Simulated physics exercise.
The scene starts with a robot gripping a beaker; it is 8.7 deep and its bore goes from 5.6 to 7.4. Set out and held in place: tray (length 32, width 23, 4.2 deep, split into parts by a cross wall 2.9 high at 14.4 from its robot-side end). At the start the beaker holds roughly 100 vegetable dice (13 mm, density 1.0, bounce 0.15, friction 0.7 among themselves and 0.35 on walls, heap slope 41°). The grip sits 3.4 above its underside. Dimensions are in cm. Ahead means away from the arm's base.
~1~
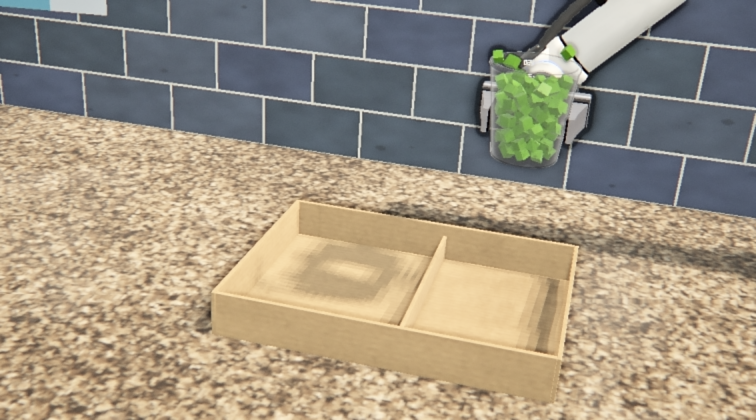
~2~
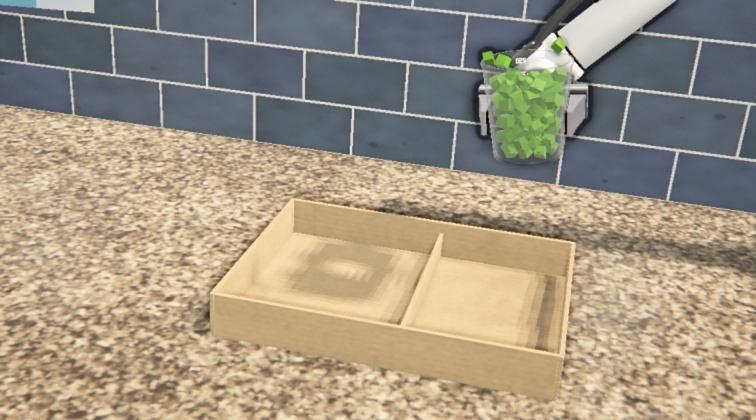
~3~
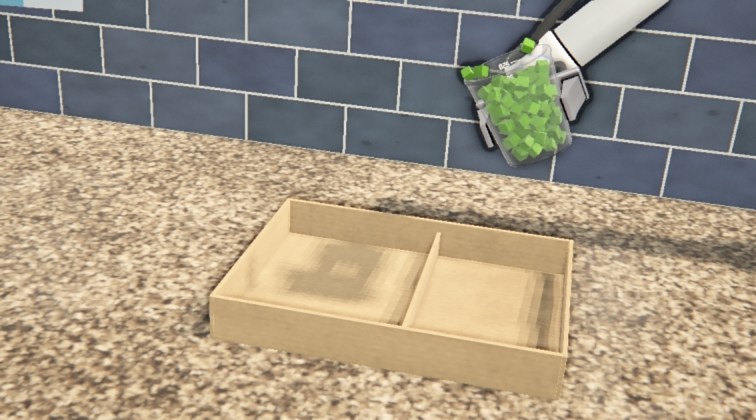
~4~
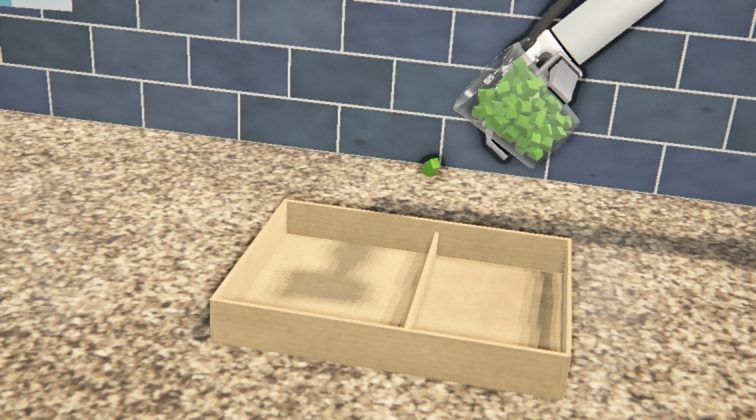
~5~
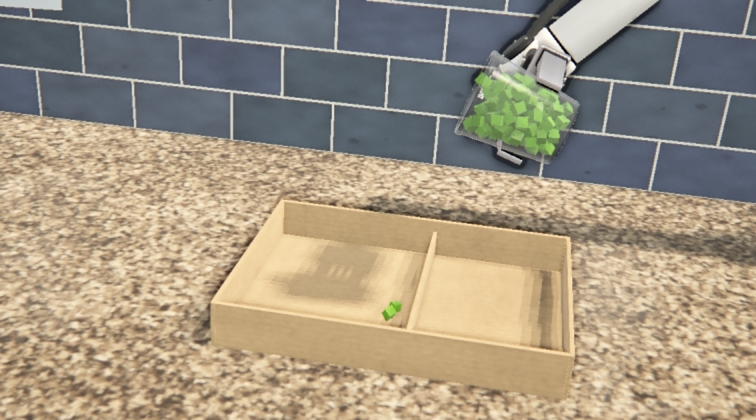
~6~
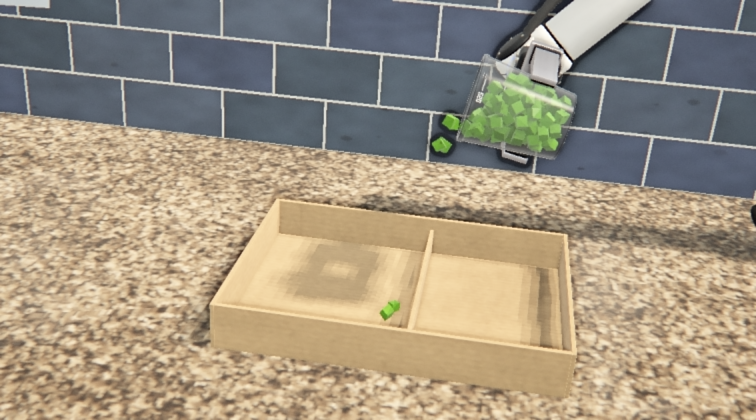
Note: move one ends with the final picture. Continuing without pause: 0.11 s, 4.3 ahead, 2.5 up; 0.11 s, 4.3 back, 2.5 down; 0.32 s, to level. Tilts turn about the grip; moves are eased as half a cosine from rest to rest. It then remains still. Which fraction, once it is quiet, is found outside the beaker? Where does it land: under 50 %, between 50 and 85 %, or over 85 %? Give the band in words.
It falls in the band over 85 %.
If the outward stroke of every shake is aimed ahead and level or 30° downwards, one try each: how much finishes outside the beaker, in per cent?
Try one gives about 80 in a hundred, try two about 35 in a hundred.
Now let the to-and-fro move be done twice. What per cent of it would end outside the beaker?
In that case, some 100 per cent.
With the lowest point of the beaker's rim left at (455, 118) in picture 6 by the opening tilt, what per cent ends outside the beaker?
The share is about 75 percent.
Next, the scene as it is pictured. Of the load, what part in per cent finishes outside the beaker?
Roughly 95 per cent.
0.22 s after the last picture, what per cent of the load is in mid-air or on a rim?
Estimated fraction: Near 65 %.
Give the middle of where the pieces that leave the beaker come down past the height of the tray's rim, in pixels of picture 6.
About at (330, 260).
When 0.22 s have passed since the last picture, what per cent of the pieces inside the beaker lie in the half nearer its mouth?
100 %.
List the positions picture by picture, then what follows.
The first picture shows beaker middle at (529, 112), level; upper third of the load around (534, 89), from x 500 to 570, top at y 55; 96 in the beaker.
The second picture shows beaker middle at (527, 110), tilted 7° forward; upper third of the load around (532, 86), from x 490 to 560, top at y 45.
The third picture shows beaker middle at (524, 109), tilted 27° forward; upper third of the load around (521, 87), from x 470 to 560, top at y 45.
The fourth picture shows beaker middle at (521, 111), tilted 51° forward; upper third of the load around (517, 92), from x 430 to 565, top at y 65; 94 in the beaker, 2 in flight or on a rim.
The fifth picture shows beaker middle at (520, 113), tilted 71° forward; upper third of the load around (518, 96), from x 390 to 565, top at y 80; 94 in the beaker, 2 in the far-side part.
The sixth picture shows beaker middle at (519, 113), tilted 78° forward; upper third of the load around (527, 101), from x 385 to 565, top at y 80; 92 in the beaker, 2 in the far-side part, 2 in flight or on a rim.
Then, 0.22 s after the last picture, tilted 78° forward, highest piece 22 above the table; 28 in the beaker, 6 in the far-side part, 62 in flight or on a rim.
Then, 0.43 s after the last picture, tilted 20° forward, highest piece 25 above the table; 92 in the far-side part, 4 in the beaker.
Then, 0.74 s after the last picture, level, highest piece 19 above the table; 92 in the far-side part, 4 in the beaker.
Then, 1.79 s after the last picture, level, highest piece 19 above the table; 92 in the far-side part, 4 in the beaker.
Final count, 92 in the far-side part, 4 in the beaker. That is 96 % outside the beaker.
